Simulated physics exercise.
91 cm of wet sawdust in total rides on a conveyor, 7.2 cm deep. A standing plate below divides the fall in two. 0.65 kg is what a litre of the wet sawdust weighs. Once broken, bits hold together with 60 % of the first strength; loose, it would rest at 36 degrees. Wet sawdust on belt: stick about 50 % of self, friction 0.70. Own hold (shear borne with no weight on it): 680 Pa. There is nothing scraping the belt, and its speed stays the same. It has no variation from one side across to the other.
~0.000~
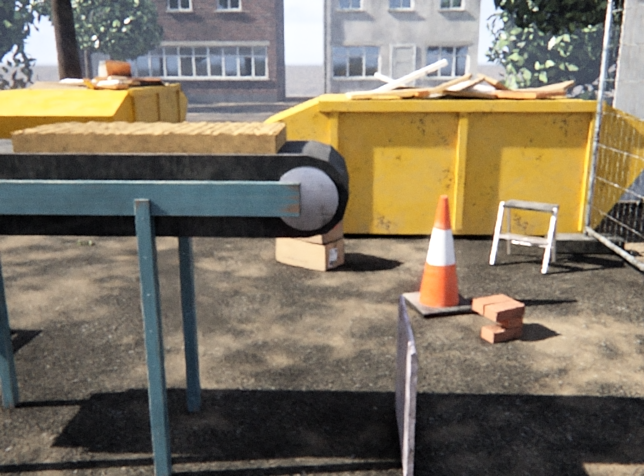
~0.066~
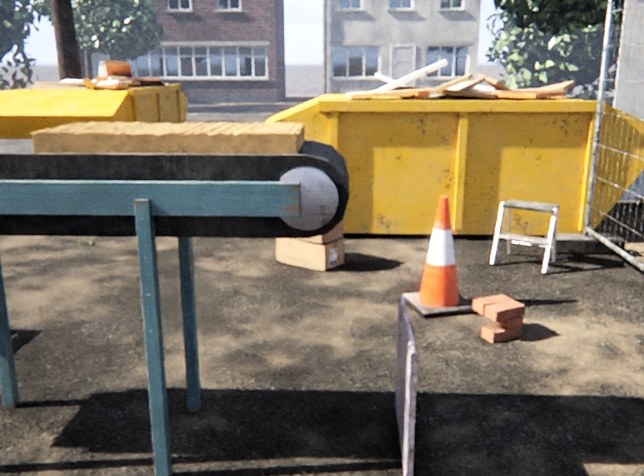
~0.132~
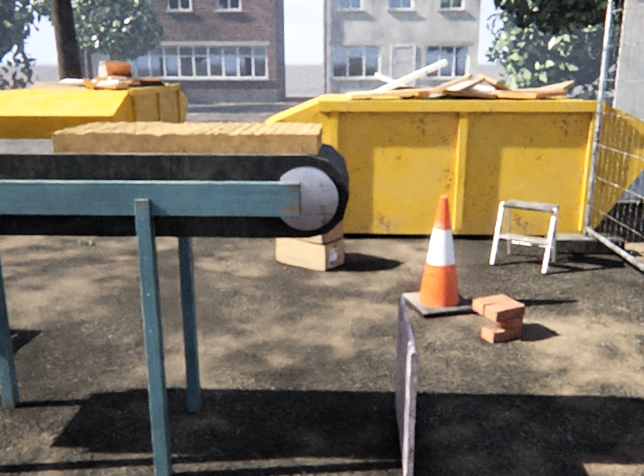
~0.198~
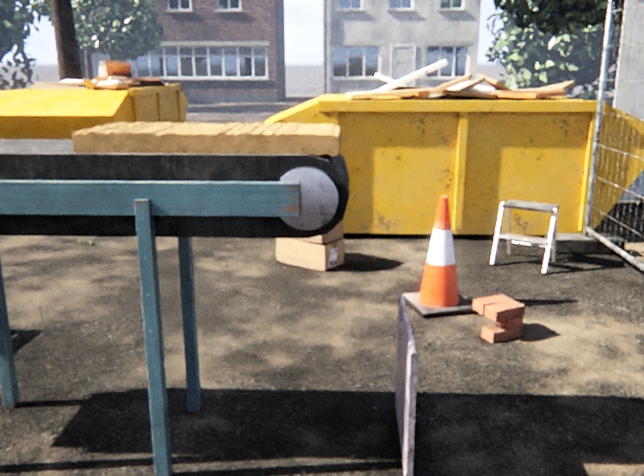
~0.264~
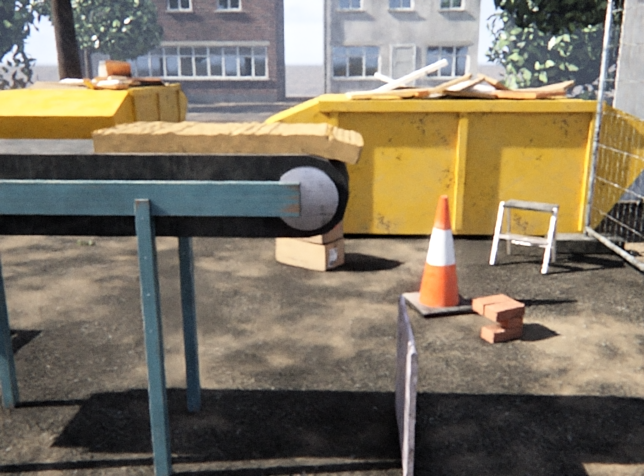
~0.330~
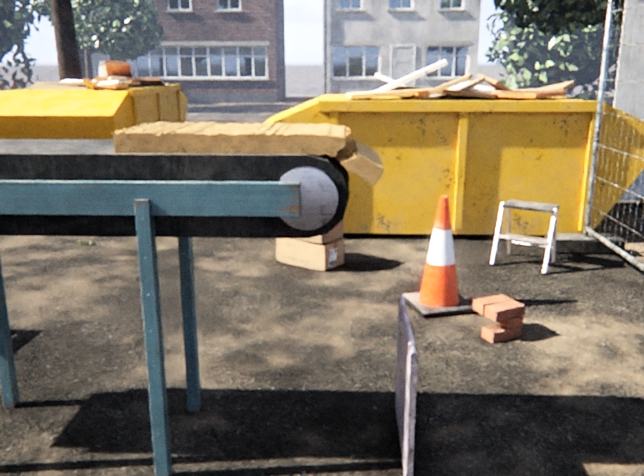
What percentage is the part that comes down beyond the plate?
99 %.
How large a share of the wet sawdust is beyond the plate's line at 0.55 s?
Near 14 % then.
After 0.55 s, 14 % is beyond the plate's line.
After 0.82 s, 44 % is beyond the plate's line.
After 1.08 s, 73 % is beyond the plate's line.
After 1.34 s, 99 % is beyond the plate's line.
After 2.53 s, 99 % is beyond the plate's line.
